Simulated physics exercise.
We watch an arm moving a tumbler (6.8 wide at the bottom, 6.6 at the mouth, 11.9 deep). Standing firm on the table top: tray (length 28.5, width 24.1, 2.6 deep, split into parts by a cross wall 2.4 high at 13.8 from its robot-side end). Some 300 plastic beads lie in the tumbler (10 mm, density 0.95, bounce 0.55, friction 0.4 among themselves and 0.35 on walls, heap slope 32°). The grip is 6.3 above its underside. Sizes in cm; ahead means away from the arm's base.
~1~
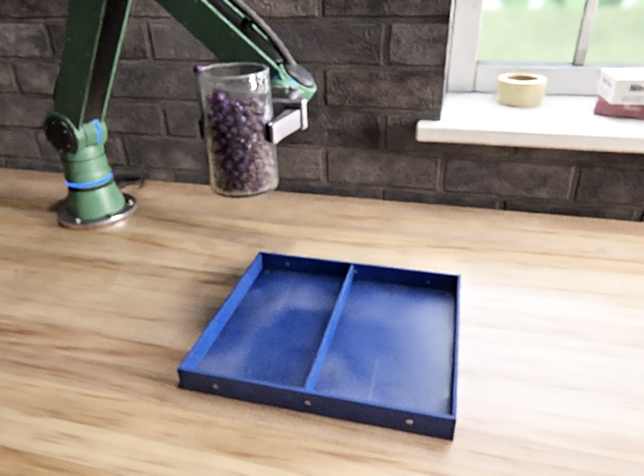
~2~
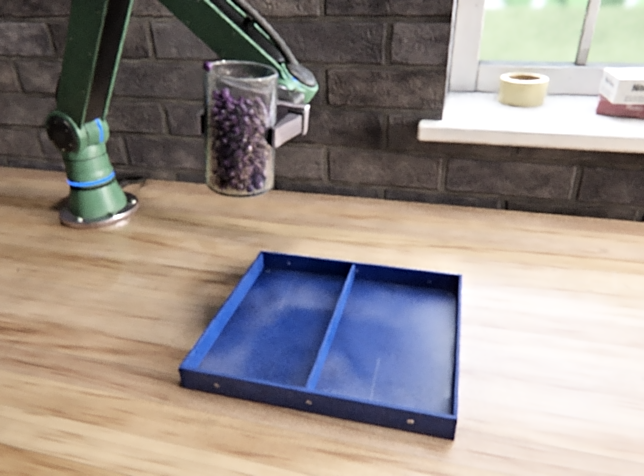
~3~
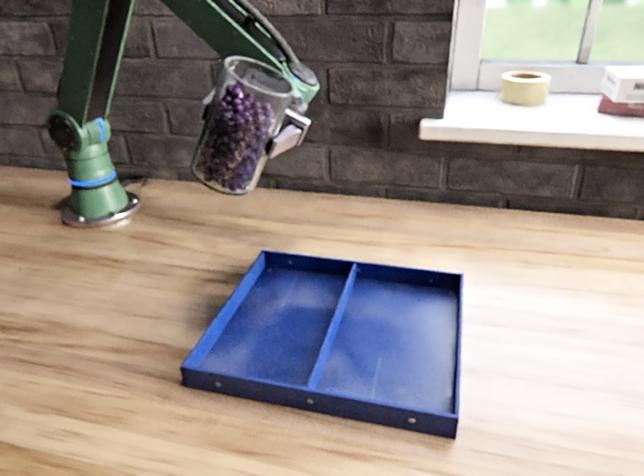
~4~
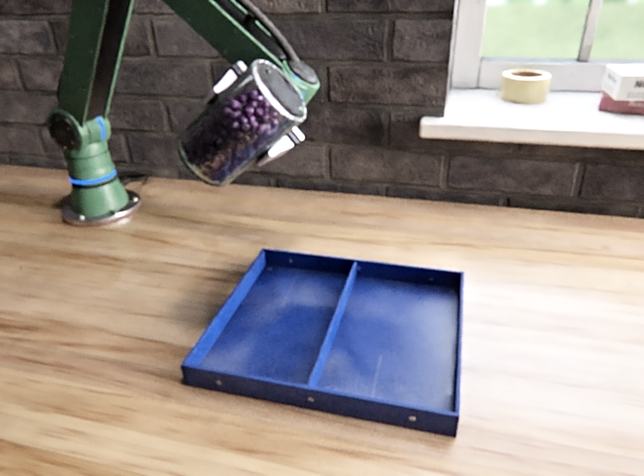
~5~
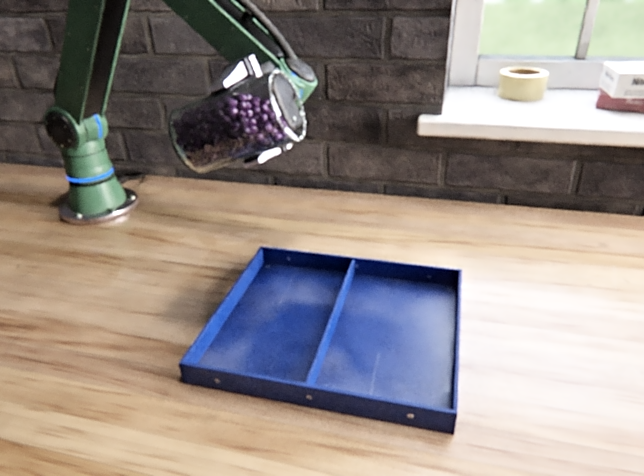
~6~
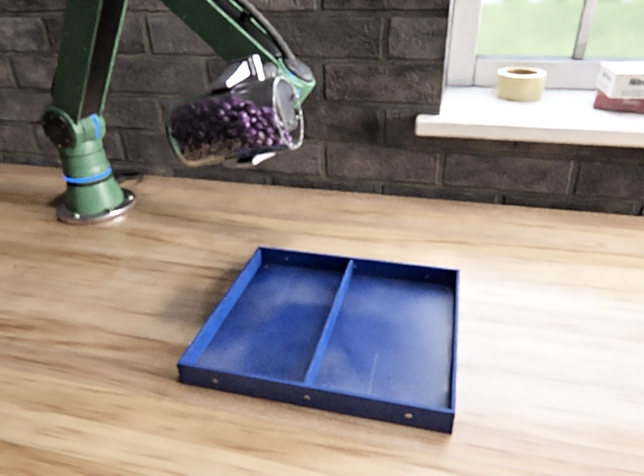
On a wooden table top, a green arm tilts a tumbler of purple beads steadily forward.
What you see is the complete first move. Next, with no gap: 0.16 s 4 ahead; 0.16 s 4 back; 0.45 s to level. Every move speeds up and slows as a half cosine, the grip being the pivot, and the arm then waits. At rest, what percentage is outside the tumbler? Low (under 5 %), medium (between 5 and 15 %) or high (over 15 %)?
Share outside the tumbler: Medium (between 5 and 15 %).
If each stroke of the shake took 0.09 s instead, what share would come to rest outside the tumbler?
In that case some 35 per cent.
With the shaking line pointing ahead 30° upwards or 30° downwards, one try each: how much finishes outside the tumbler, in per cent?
About 10 and 5 per cent.
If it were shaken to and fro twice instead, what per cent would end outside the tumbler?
It would be near 20 per cent.
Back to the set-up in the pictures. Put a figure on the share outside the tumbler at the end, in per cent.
Roughly 8 per cent.
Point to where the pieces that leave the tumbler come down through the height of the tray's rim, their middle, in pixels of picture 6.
Near (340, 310).
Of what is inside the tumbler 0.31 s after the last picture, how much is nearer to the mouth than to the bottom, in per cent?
About 40 per cent.
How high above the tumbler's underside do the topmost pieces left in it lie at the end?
Some 9.5 cm.
Then, 0.31 s on, tilted 77° forward, highest piece 27 above the table; 287 in the tumbler, 18 in flight or on a rim.
Then, 0.62 s on, tilted 20° forward, highest piece 30 above the table; 281 in the tumbler, 13 in the far-side part, 5 in the robot-side part, 6 in flight or on a rim.
Then, 0.97 s on, level, highest piece 29 above the table; 281 in the tumbler, 13 in the far-side part, 11 in the robot-side part.
Then, 2.02 s on, level, highest piece 29 above the table; 281 in the tumbler, 13 in the far-side part, 11 in the robot-side part.
In the end, 281 in the tumbler, 13 in the far-side part, 11 in the robot-side part. That is 8 % outside the tumbler.
